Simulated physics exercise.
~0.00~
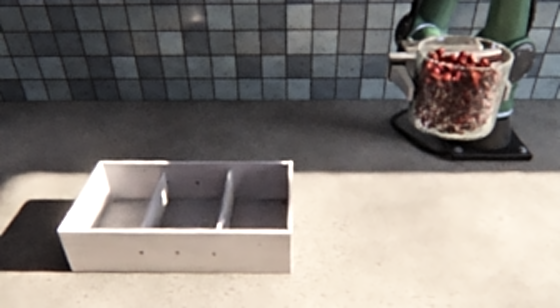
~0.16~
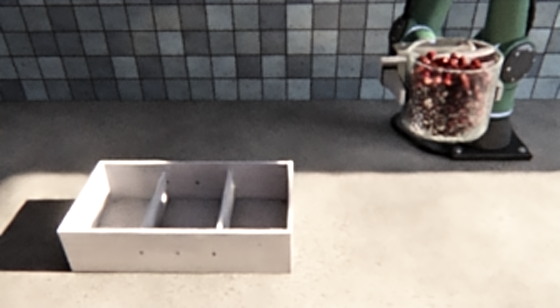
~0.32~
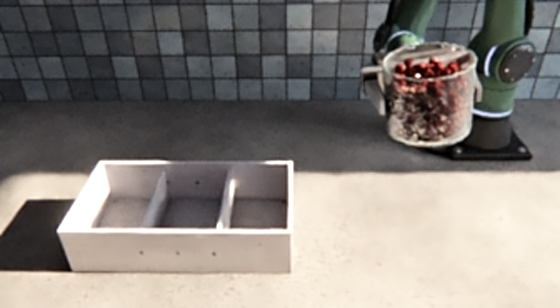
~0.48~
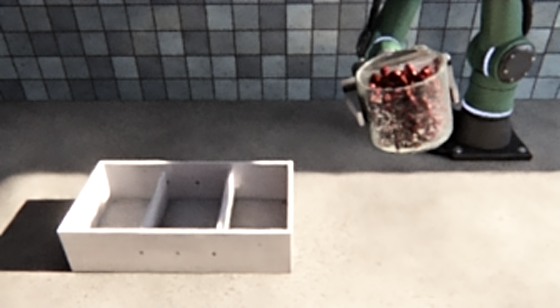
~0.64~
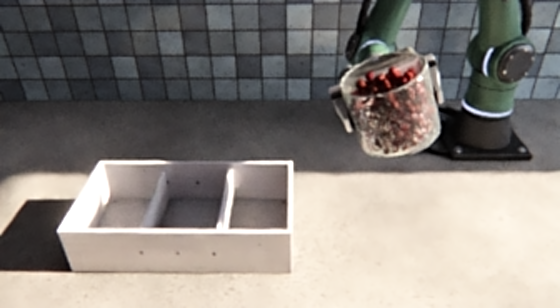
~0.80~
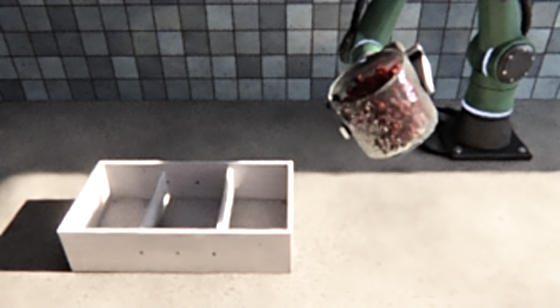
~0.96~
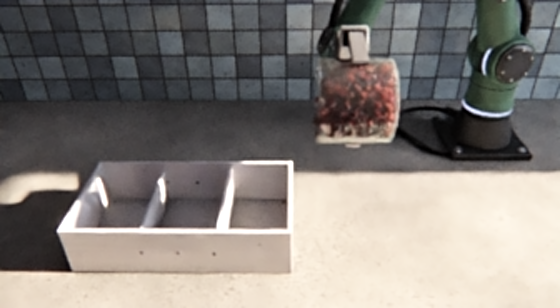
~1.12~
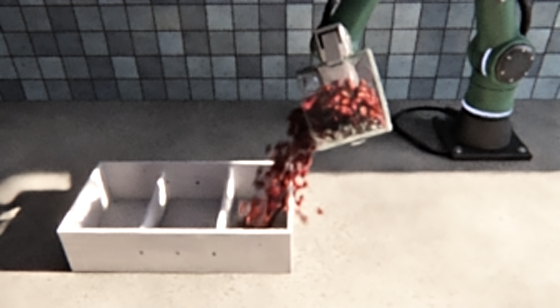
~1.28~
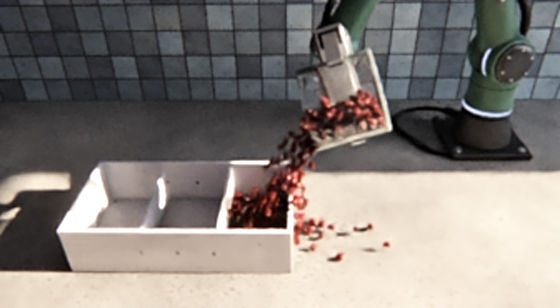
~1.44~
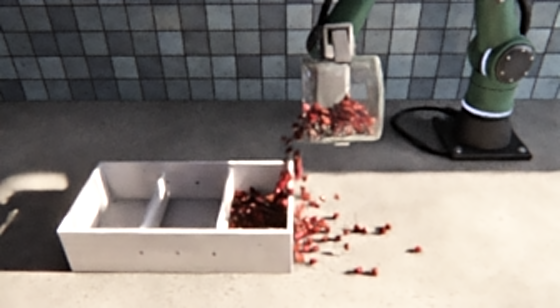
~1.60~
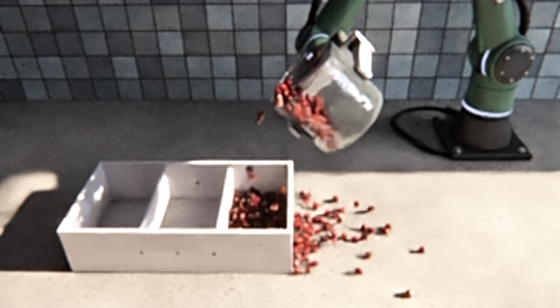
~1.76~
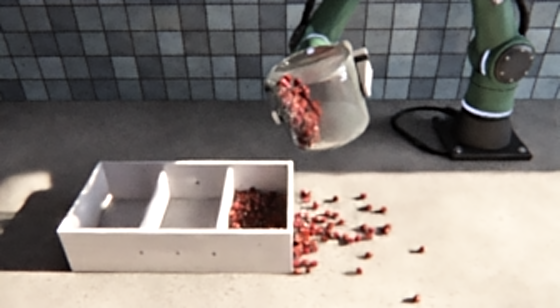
A sunlit grey countertop stands before a wall of blue-grey tiles, seen from the front and slightly above. A white box with three compartments sits at left, while a green robot arm at right holds a clear tumbler full of dark red beans. The arm carries the tumbler left, tilting it toward the box. Beans pour into the right compartment, and some spill over its near side wall and scatter across the counter. The arm then tips the tumbler partly back upright, still holding some beans, leaving the middle and left compartments looking empty.
